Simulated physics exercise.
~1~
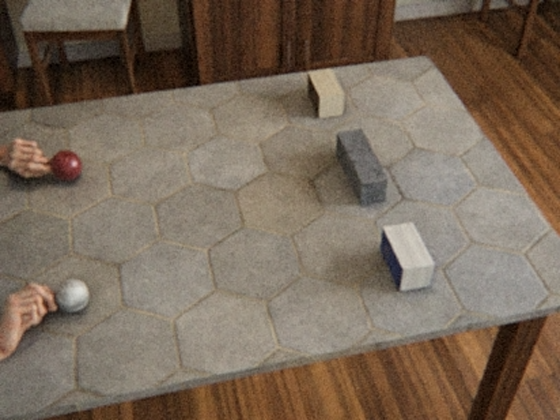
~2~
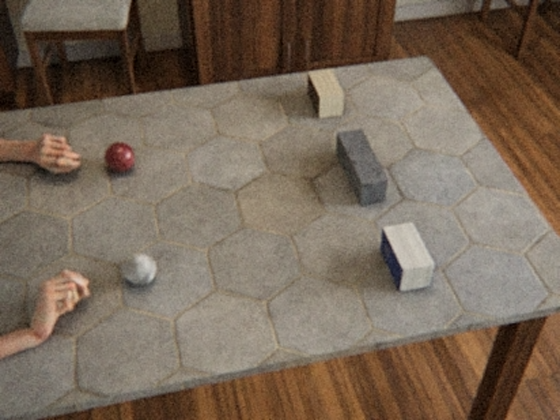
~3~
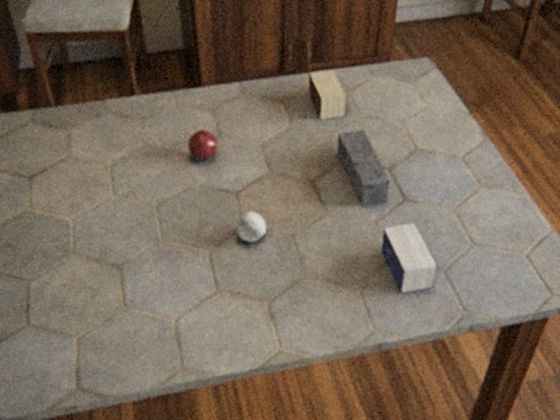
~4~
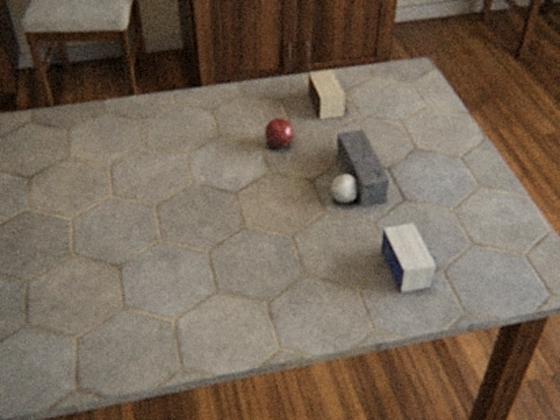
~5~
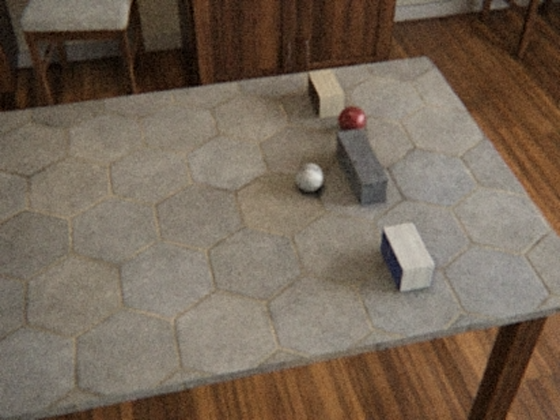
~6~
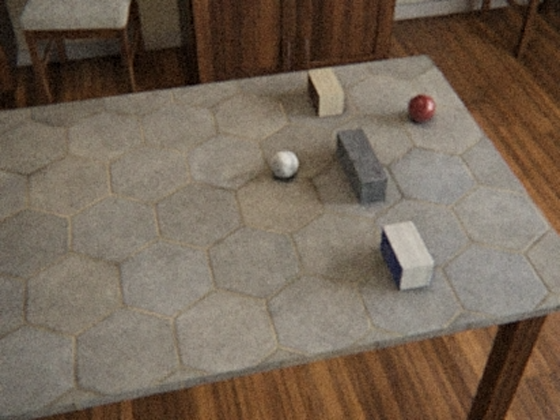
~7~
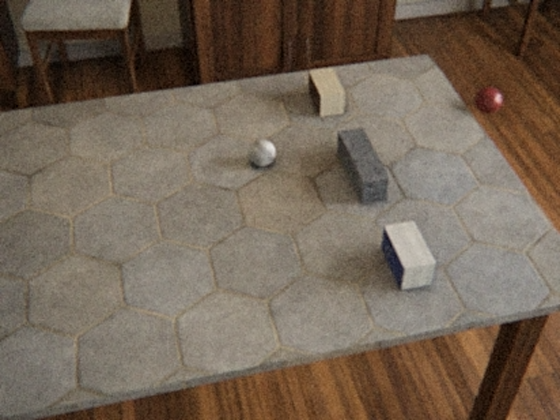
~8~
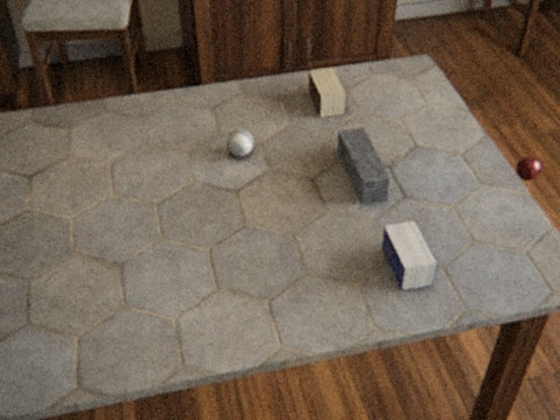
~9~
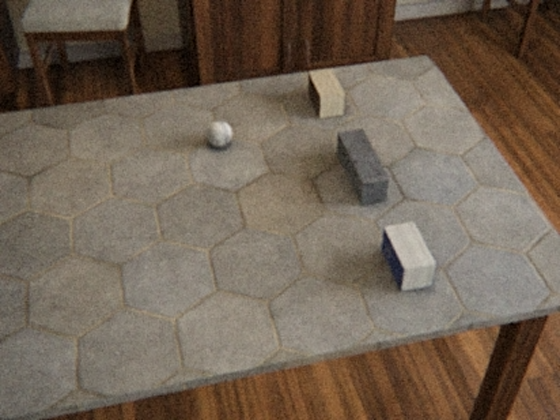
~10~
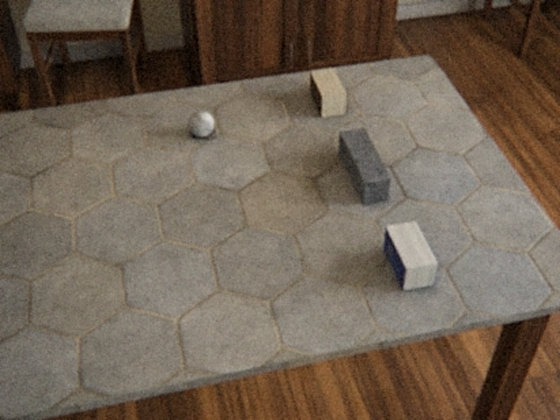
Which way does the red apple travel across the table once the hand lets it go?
The red apple rolls to the right, passing through the gap between the blocks.
